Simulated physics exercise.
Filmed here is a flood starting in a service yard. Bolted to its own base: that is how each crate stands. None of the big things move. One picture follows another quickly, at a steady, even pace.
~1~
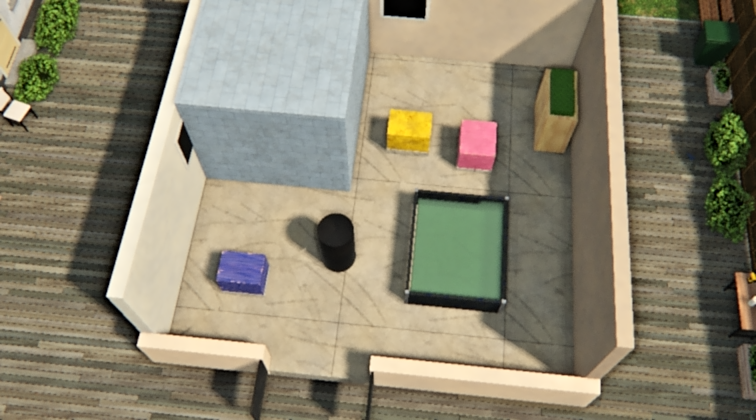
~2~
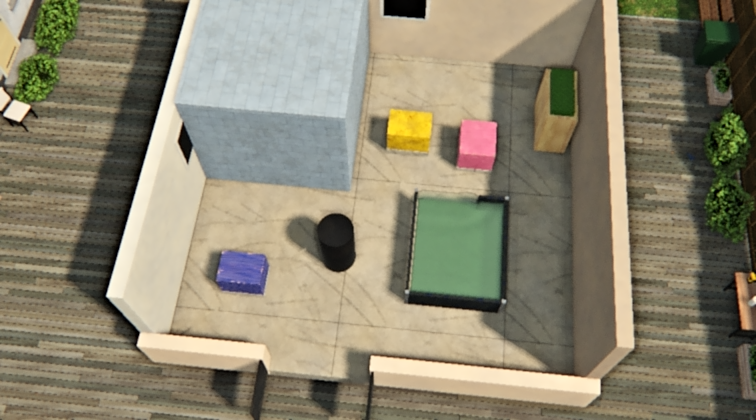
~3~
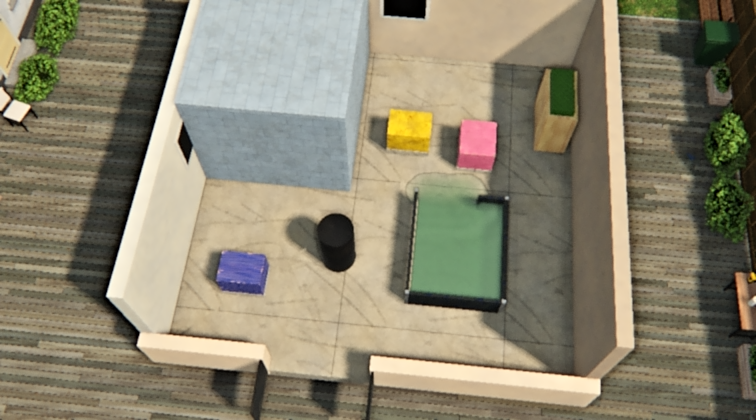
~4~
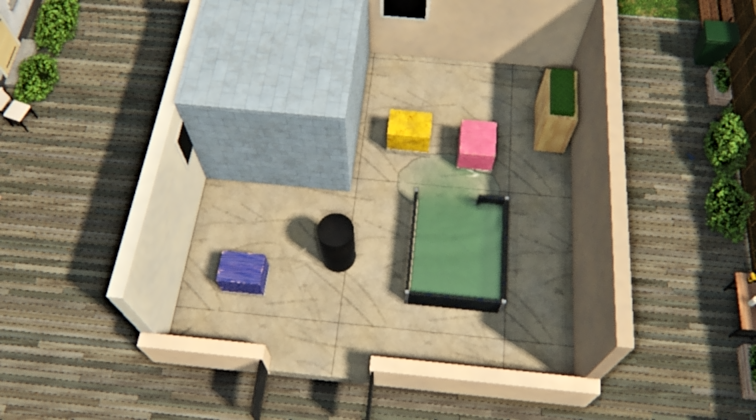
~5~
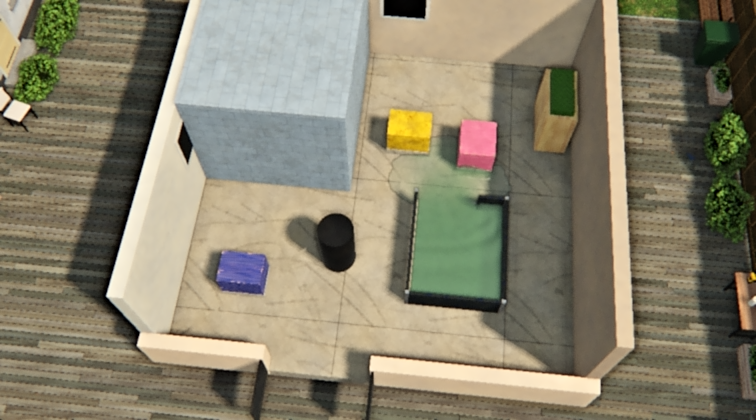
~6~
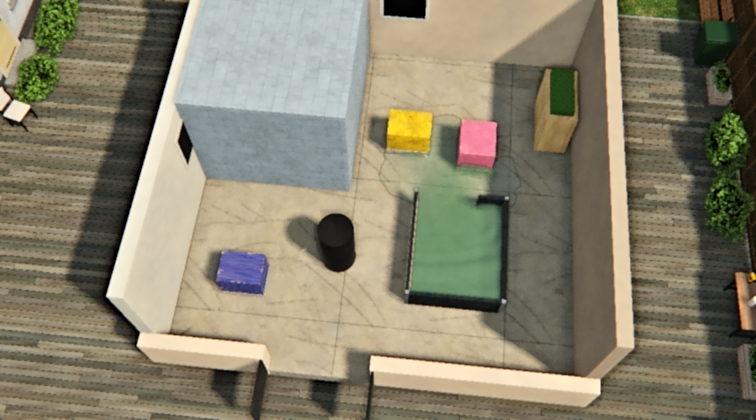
In a walled service yard with yellow, pink and purple crates, green water sat still in a dark-edged tank, then poured out through a gap on its far side and spread across the floor.
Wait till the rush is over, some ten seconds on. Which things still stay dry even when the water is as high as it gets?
Taking each one: The yellow crate does not stay dry; the pink crate does not stay dry; the blue crate stays dry.
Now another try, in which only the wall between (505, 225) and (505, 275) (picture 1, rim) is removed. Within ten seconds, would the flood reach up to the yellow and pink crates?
Note - yellow remains untouched, pink goes wet.
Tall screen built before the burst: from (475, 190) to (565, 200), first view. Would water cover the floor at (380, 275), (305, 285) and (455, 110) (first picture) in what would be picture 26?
In that order: Awash, clear, flooded.
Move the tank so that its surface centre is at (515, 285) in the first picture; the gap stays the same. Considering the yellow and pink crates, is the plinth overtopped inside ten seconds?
Taking each in turn, yellow stays clear, while pink gets flooded.
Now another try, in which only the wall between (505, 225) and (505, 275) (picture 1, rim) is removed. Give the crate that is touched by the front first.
It's the one in pink.
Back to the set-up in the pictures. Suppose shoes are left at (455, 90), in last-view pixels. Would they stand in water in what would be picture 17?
At that place: Flooded.
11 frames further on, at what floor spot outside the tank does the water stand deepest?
My pick is (426, 159).
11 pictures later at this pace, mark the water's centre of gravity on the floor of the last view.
Near (452, 199).
A moment on, water covers 15 % of the floor; the yellow crate water round its plinth, the pink crate water round its plinth, the blue crate not reached.
Next, water covers 30 % of the floor; the yellow crate water round its plinth, the pink crate water round its plinth, the blue crate not reached.
Then, water covers 45 % of the floor; the yellow crate water round its plinth, the pink crate water round its plinth, the blue crate not reached.
Later, water covers 65 % of the floor; the yellow crate water round its plinth, the pink crate water round its plinth, the blue crate water round its plinth.
In the end, water covers 75 % of the floor; the yellow crate was topped, the pink crate was topped, the blue crate stayed above the water.
